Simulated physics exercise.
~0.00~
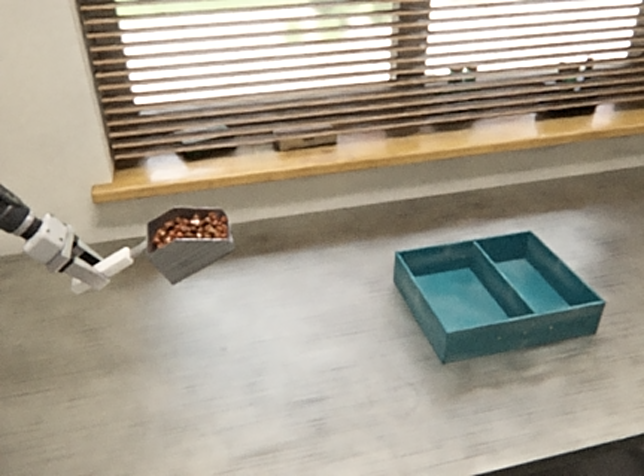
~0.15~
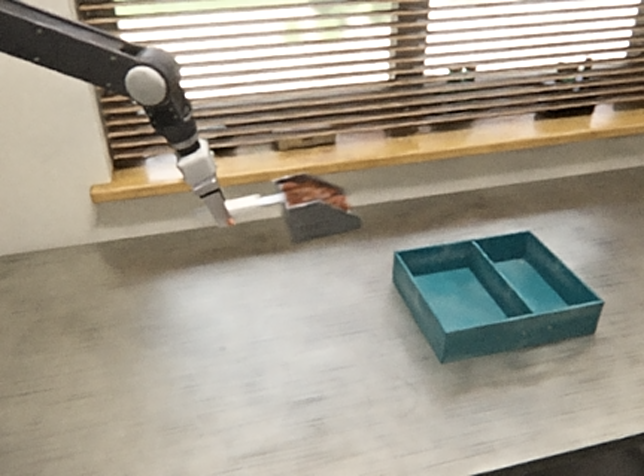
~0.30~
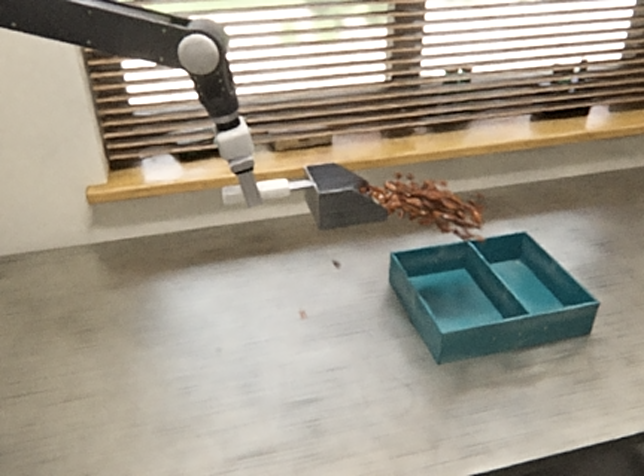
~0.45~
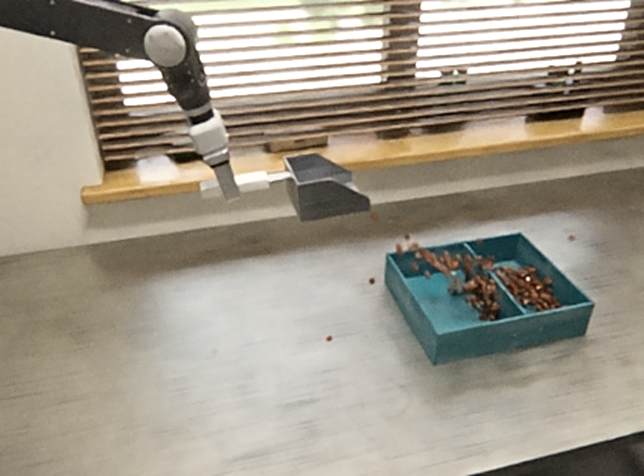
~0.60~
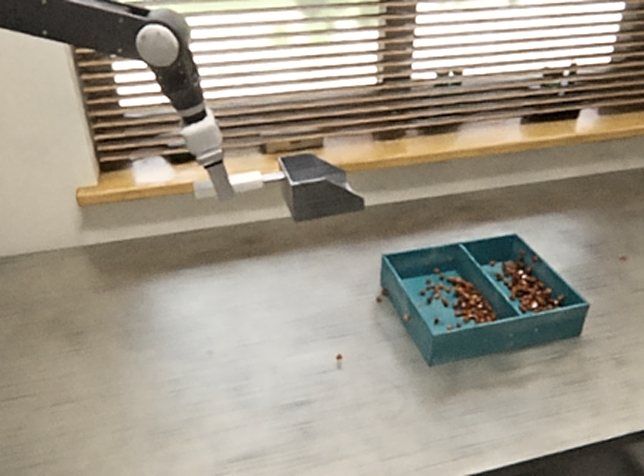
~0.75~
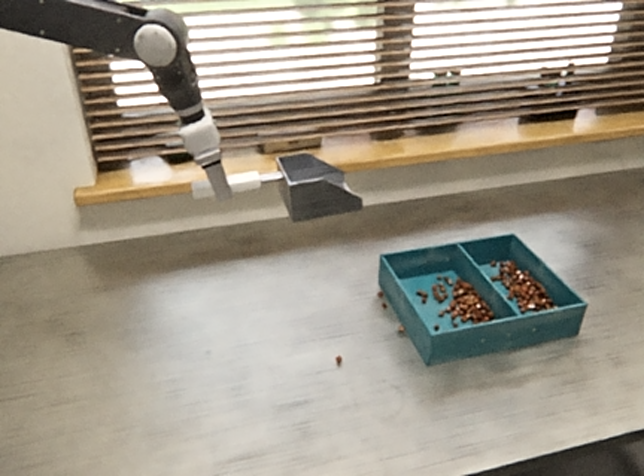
The video shows a robot arm swinging a dark scoop of reddish-brown pellets rightward above a table and flinging them into a divided teal bin. The arm draws back slightly and stops, with the pellets lying in both compartments and a few scattered outside.
